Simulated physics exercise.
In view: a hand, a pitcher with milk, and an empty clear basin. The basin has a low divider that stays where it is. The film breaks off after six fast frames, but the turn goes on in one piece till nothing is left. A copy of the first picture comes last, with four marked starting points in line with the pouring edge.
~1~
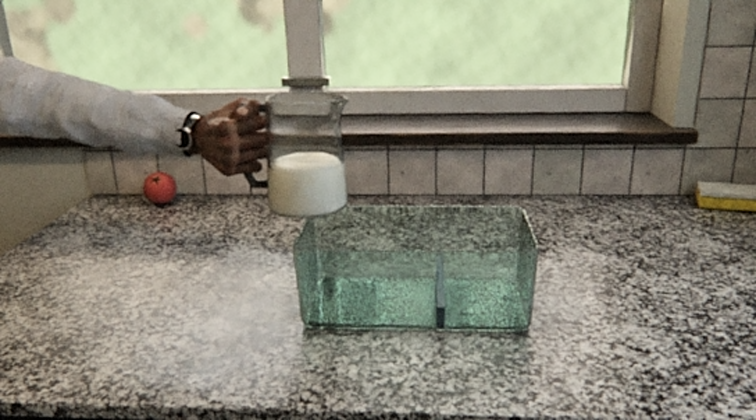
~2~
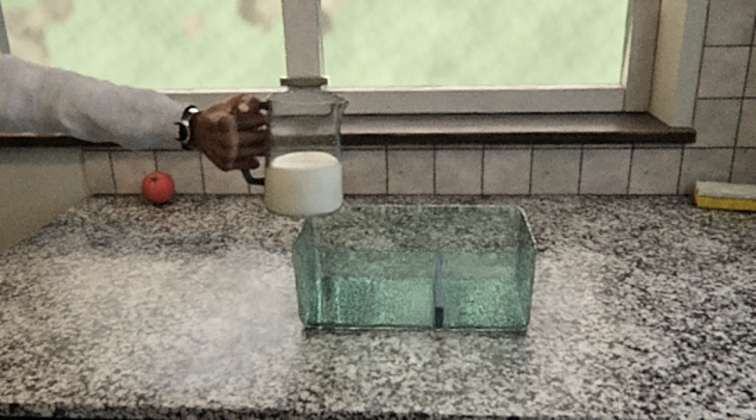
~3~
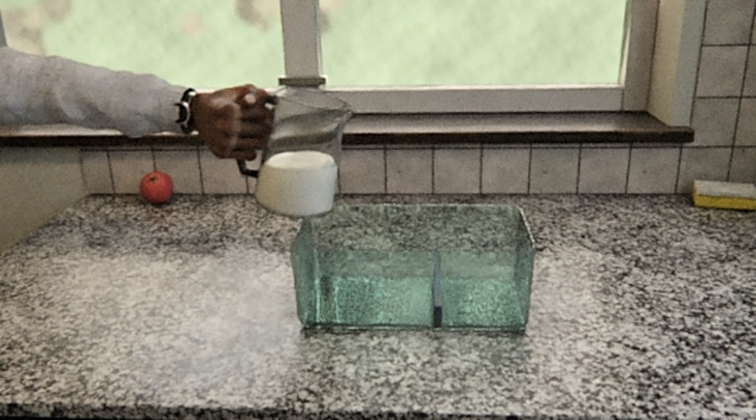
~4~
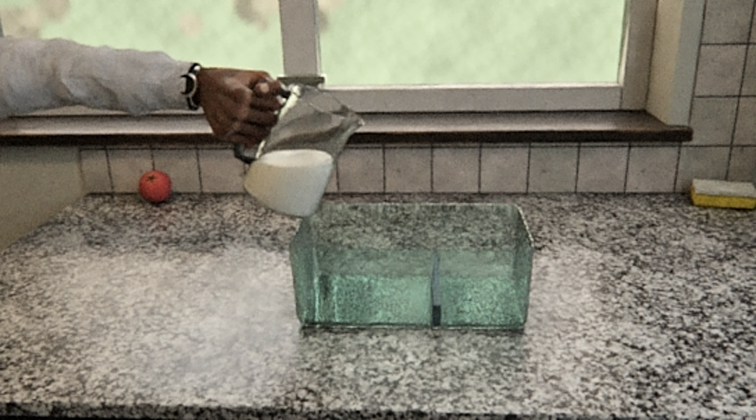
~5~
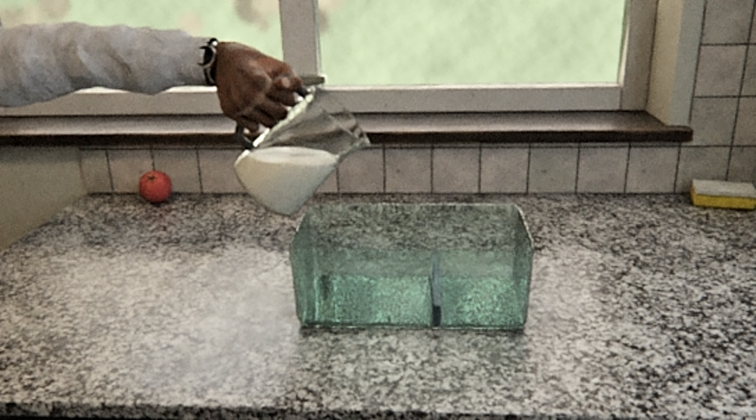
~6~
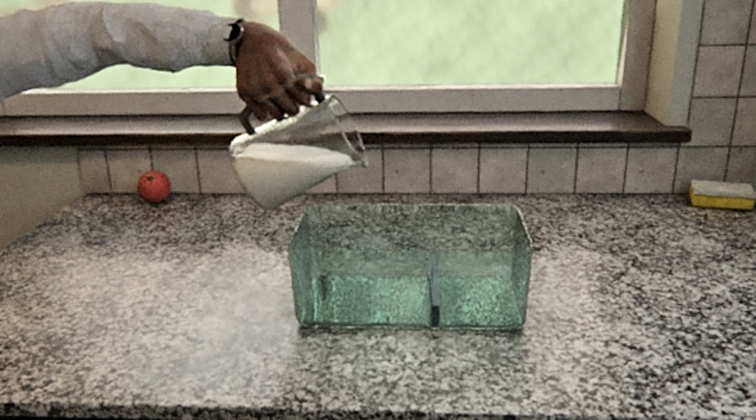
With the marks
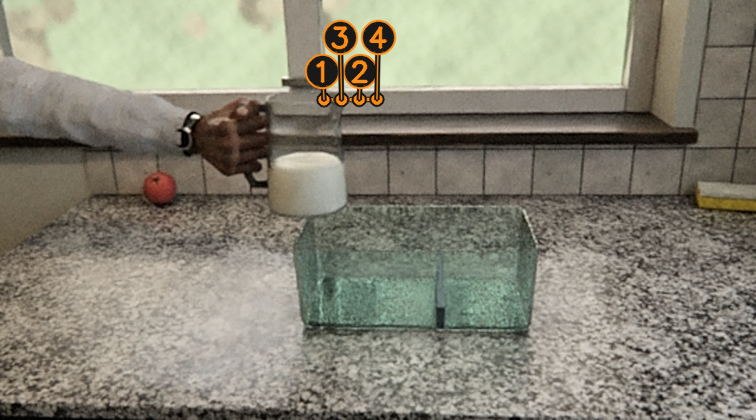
On a speckled stone countertop beneath a window, a hand holds a clear pitcher of milk upright above the left side of an empty, green-tinted clear basin with a divider. The hand gradually tilts the pitcher to the right, and the milk shifts toward the lip while remaining inside.
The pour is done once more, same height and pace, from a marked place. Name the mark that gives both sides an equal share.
4 is best.
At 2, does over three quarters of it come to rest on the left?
Yes, it does.
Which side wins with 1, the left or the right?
The left one.
On the marked copy, 1 at (323, 99); 2 at (359, 99); 3 at (341, 99); 4 at (376, 99).
If 1 is chosen, about 93 % ends left of the wall and 7 % right of it.
If 2 is chosen, about 92 % ends left of the wall and 7 % right of it.
If 3 is chosen, about 89 % ends left of the wall and 9 % right of it.
If 4 is chosen, about 53 % ends left of the wall and 46 % right of it.
